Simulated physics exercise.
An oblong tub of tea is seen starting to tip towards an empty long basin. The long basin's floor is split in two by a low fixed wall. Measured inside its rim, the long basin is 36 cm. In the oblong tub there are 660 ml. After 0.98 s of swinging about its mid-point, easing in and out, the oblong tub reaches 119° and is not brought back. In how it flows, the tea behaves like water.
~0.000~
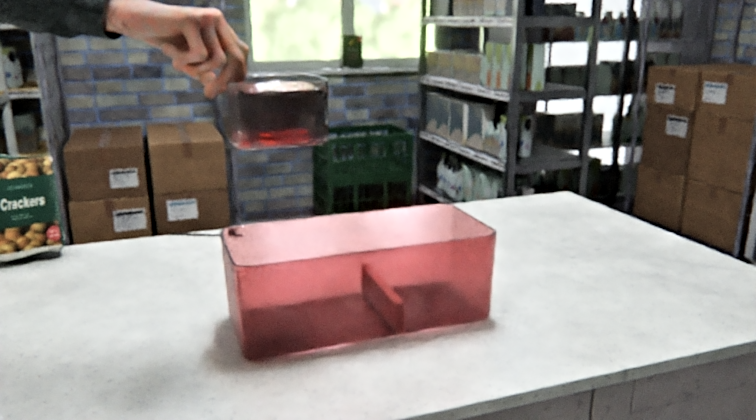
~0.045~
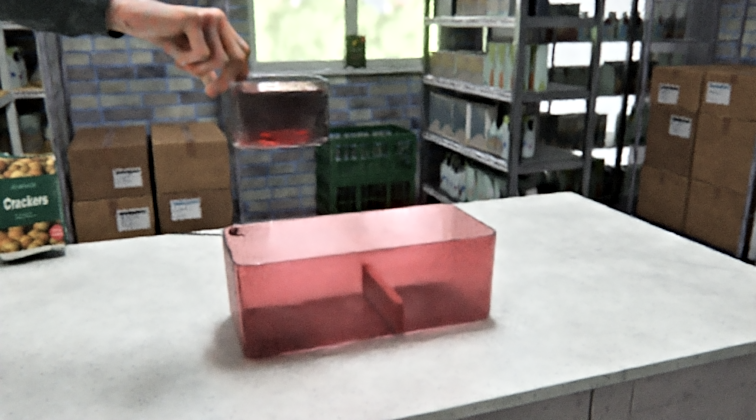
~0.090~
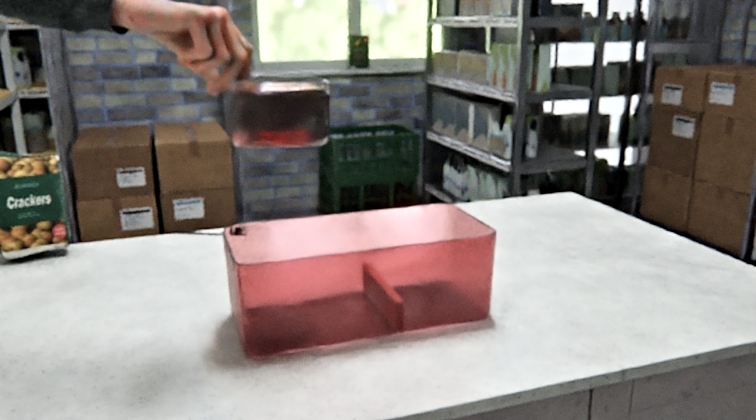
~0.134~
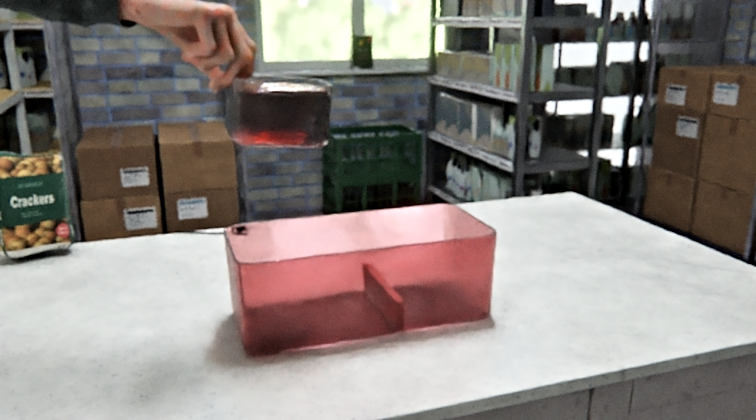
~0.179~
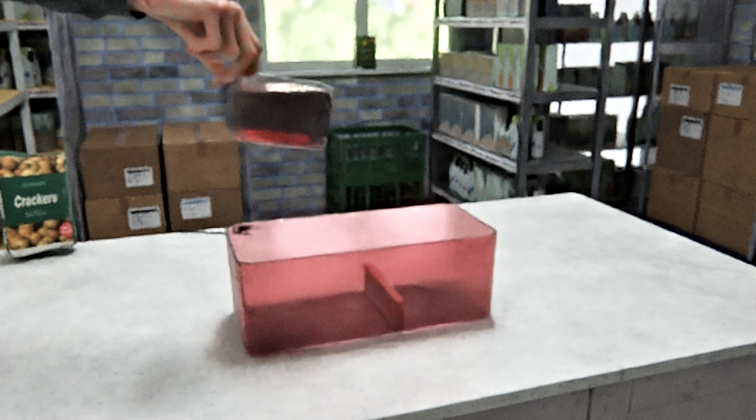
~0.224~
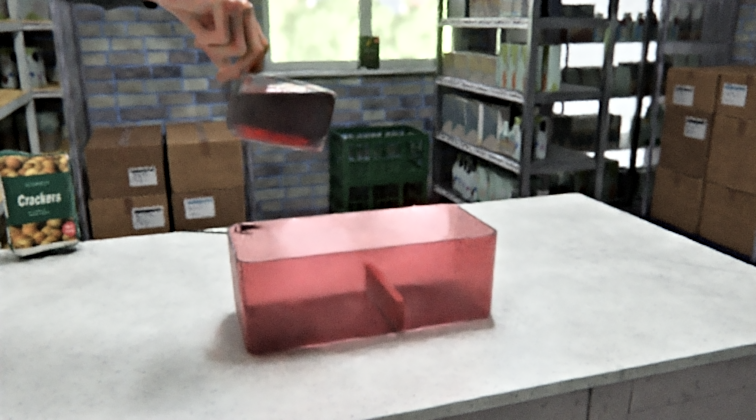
A hand slowly tilts a clear tub of reddish liquid rightward above a pink divided basin.
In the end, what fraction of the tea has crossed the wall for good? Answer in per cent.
In the end about 59 per cent has crossed for good.
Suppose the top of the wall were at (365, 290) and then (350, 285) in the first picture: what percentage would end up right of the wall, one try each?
The first gives near 70 per cent and the second near 80 per cent.
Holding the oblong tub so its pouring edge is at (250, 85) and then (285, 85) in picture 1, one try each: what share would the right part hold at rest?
First 10, then 5 per cent.
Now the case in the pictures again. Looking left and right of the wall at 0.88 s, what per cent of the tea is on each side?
Some 26 per cent left and 58 right.
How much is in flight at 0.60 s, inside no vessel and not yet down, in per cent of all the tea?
Some 42 per cent, I reckon.
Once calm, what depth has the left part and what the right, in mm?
Around 8 mm deep on the left, around 20 mm deep on the right.
Then, 0.60 s in, the tilt is 80° and 45 per cent is still to pour, 4 is left of the wall and 10 right of it.
Then, 0.88 s in, the tilt is 116° and 5 per cent is still to pour, 27 is left of the wall and 59 right of it.
Then, 1.17 s in, the tilt is 119° and 0 per cent is still to pour, 40 is left of the wall and 59 right of it.
Then, 1.48 s in, the tilt is 119° and 0 per cent is still to pour, 40 is left of the wall and 59 right of it.
Finally, 40 per cent lies left of the wall, 59 right of it and 1 outside.
